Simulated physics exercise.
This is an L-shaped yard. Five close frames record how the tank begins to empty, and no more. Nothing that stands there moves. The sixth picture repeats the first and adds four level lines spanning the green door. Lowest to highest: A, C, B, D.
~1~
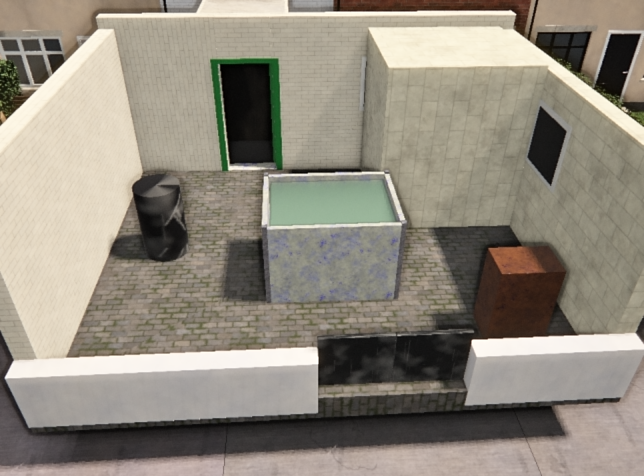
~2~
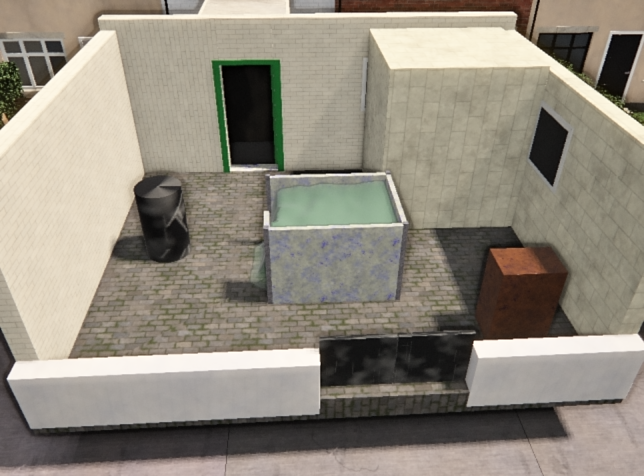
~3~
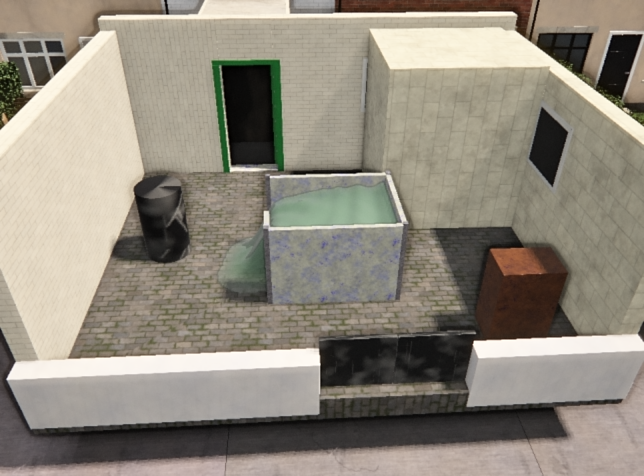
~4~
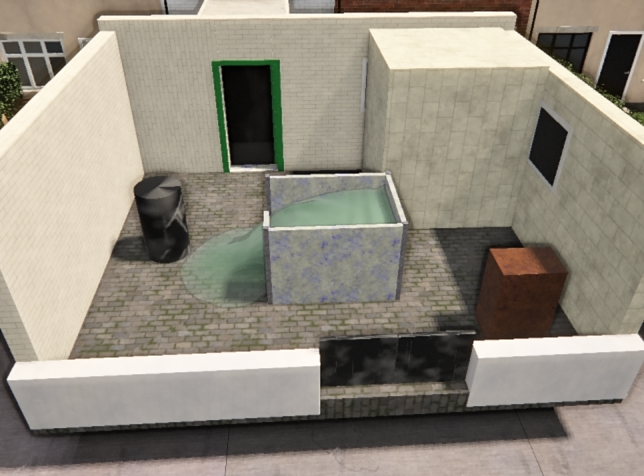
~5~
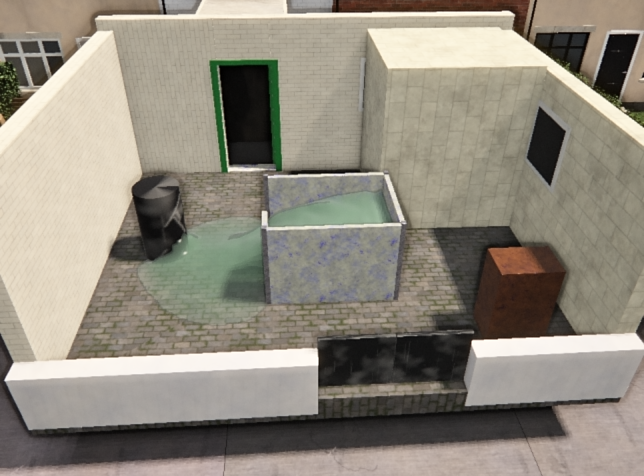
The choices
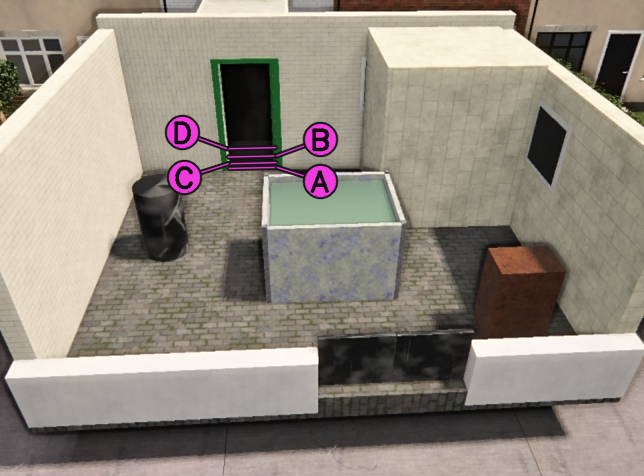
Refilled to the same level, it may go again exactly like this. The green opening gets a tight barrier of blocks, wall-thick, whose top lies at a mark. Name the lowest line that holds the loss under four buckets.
The limit is C.
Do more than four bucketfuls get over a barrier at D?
No, not at all.
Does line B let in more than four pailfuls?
No, not at all.
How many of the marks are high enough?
Three of them.
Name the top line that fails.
That would be A.
In magenta, A at (252, 167); B at (252, 156); C at (252, 163); D at (251, 148); from the bottom up A, C, B, D.
With A, about 10 bucketfuls get in.
With B, nothing gets over.
With C, a splash gets over, under a bucket.
With D, nothing gets over.
